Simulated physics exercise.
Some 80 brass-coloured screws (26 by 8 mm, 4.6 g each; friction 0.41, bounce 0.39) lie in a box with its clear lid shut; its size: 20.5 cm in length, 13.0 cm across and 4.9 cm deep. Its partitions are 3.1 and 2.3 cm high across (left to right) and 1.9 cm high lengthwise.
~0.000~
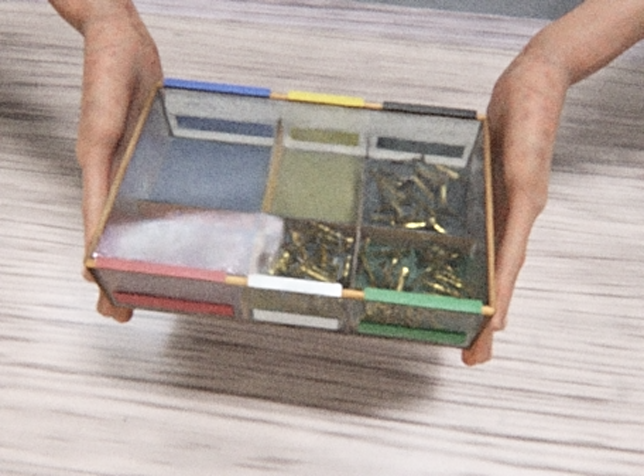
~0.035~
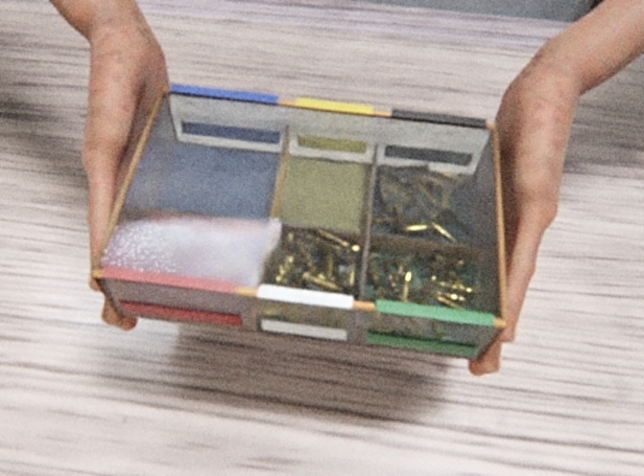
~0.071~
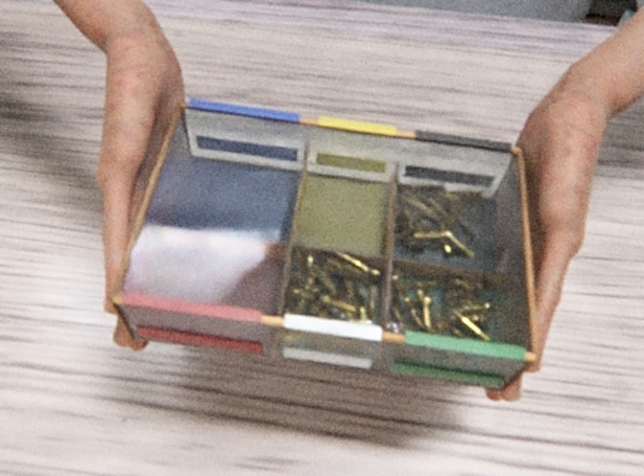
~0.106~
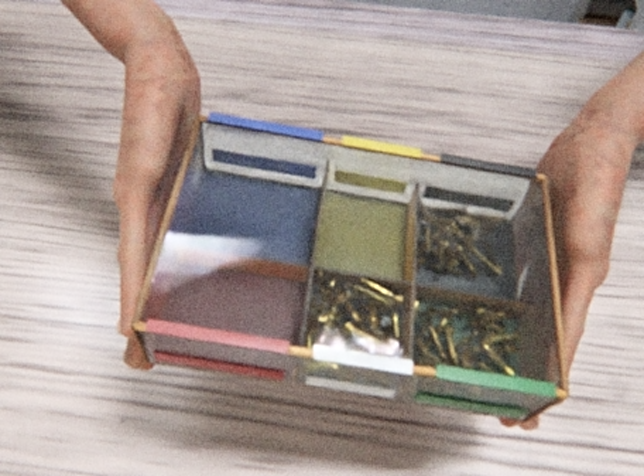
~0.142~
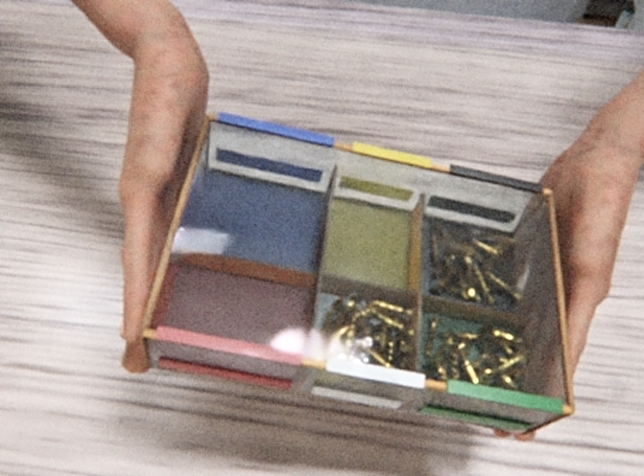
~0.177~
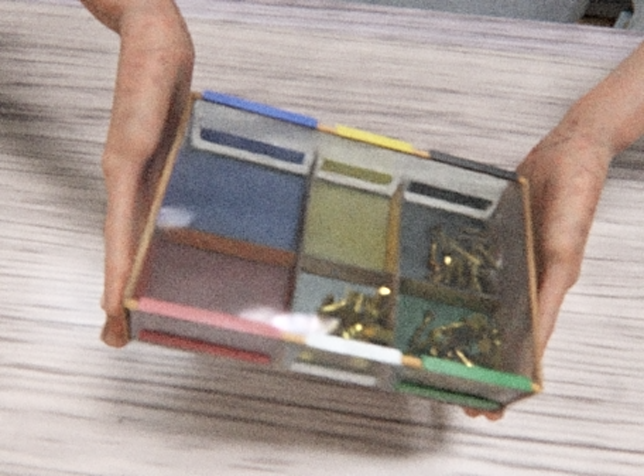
A clear-lidded, compartmented box holding brass-coloured screws in its black, white and green sections moves a short way right and toward the viewer in two hands, tilting gradually lower on the right, then shifts slightly back left, still tilting.
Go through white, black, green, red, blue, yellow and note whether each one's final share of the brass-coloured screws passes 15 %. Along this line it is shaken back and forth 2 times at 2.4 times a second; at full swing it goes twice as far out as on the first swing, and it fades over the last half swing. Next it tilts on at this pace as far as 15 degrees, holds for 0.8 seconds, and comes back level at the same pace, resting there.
White compartment passes it, black compartment passes it, green compartment passes it, red compartment stays at or below it, blue compartment stays at or below it, yellow compartment stays at or below it.
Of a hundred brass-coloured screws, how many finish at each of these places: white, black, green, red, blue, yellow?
Final split - white 25, black 25, green 45, red 0, blue 0, yellow 5.
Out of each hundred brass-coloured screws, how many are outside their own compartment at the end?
Fraction outside starting compartment: Around 15 %.
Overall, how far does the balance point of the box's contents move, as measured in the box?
I'd say close to 2.0 centimetres in total.
Then, at 0.57 s, tilt 15 degrees; white 30 %, black 25 %, green 40 %, yellow 5 %; middle of all pieces near (484, 378).
Then, at 0.90 s, tilt 15 degrees; white 25 %, black 25 %, green 45 %, yellow 5 %; middle of all pieces near (382, 274).
Then, at 1.20 s, tilt 9 degrees; white 25 %, black 25 %, green 45 %, yellow 5 %; middle of all pieces near (390, 271).
After 1.48 s, tilt 0 degrees; white 25 %, black 25 %, green 45 %, yellow 5 %; middle of all pieces near (396, 264).
At rest (1.7 s), white 25 %, black 25 %, green 45 %, red 0 %, blue 0 %, yellow 5 %.
